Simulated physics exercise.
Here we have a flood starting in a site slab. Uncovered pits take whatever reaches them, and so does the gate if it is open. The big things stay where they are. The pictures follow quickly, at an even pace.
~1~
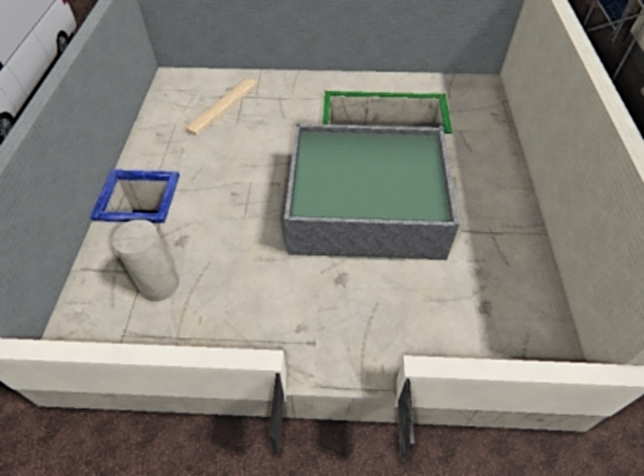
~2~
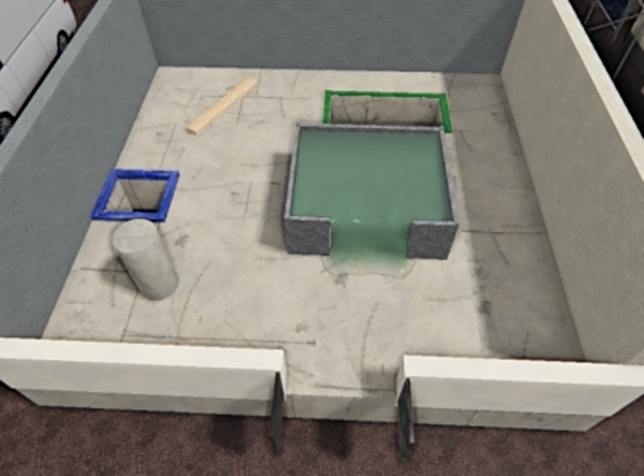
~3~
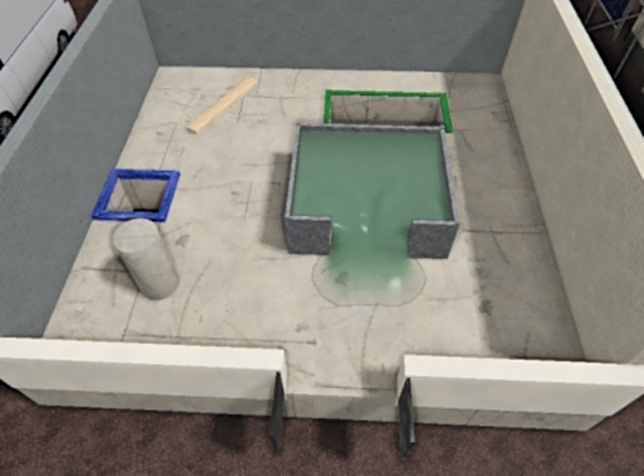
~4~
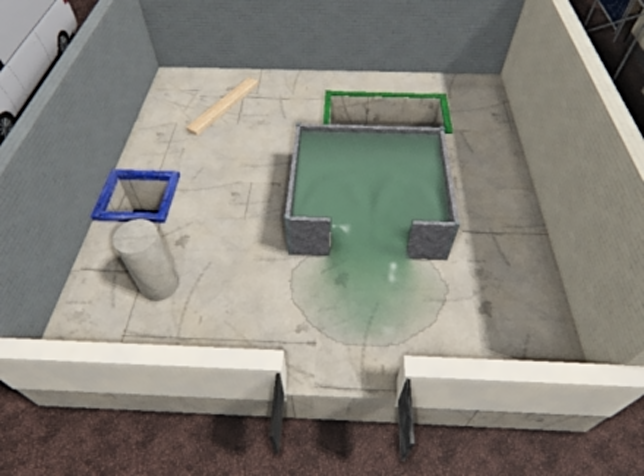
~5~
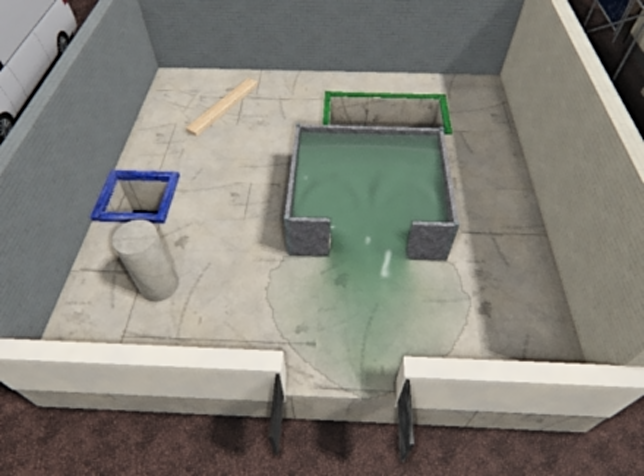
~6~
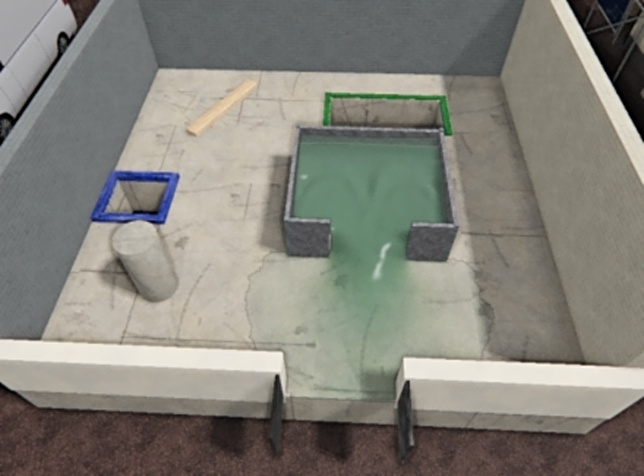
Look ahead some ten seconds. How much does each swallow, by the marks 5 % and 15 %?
One by one: The gate takes over 15 %; the green pit takes under 5 %; the blue pit takes under 5 %.
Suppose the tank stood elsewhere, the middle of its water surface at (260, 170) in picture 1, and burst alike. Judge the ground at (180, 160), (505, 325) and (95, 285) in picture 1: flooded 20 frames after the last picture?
In turn: Free of water, wet, flooded.
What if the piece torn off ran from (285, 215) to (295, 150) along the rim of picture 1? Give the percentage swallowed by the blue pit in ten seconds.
Per cent: Blue 25.
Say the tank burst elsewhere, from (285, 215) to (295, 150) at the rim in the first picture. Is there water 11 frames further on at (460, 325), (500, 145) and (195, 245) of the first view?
As listed: Not flooded, dry, covered.
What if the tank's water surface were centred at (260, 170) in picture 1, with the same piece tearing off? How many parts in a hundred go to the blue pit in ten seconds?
Roughly, in per cent: Blue 12.
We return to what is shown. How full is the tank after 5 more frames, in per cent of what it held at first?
Close to 68 %.
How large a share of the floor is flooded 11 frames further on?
Close to 25 %.
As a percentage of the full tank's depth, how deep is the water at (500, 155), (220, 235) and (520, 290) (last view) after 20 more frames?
In turn 4, 0 and 10 in a hundred.
A moment on, water covers 15 % of the floor; the gate 7 %, the green pit 0 %, the blue pit 0 %.
Next, water covers 25 % of the floor; the gate 16 %, the green pit 0 %, the blue pit 0 %.
Then, water covers 40 % of the floor; the gate 26 %, the green pit 0 %, the blue pit 0 %.
Later, water covers 55 % of the floor; the gate 37 %, the green pit 1 %, the blue pit 0 %.
In the end, water covers 75 % of the floor; the gate 47 %, the green pit 1 %, the blue pit 0 %.
